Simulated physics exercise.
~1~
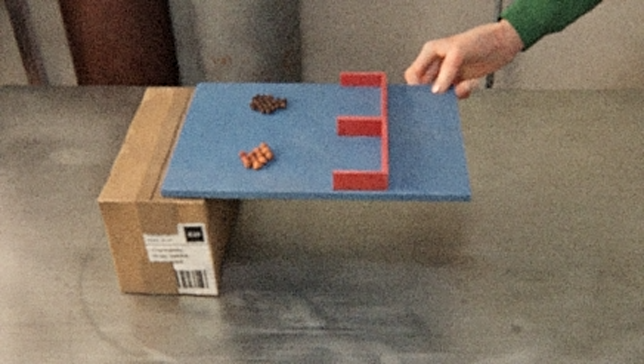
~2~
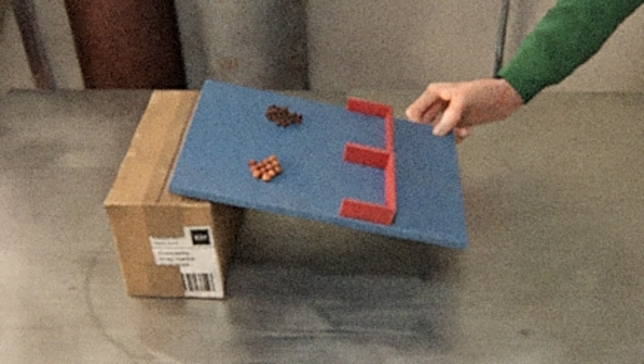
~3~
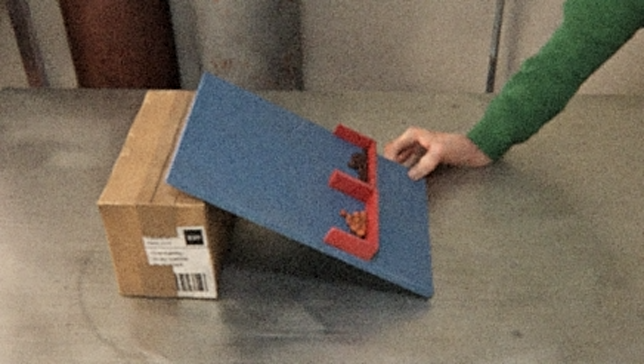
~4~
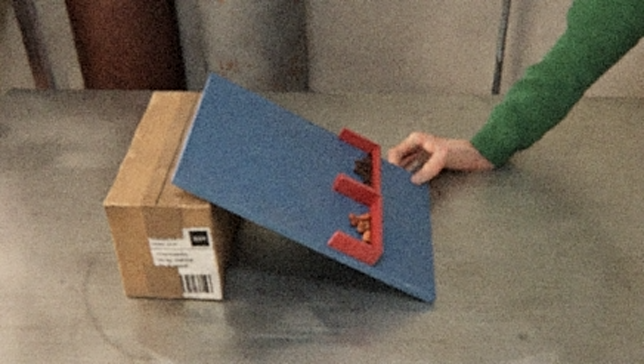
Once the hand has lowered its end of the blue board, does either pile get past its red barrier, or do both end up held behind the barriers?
Both piles end up held behind the red barriers, with the orange one gathered in the front section and the dark one in the back section.
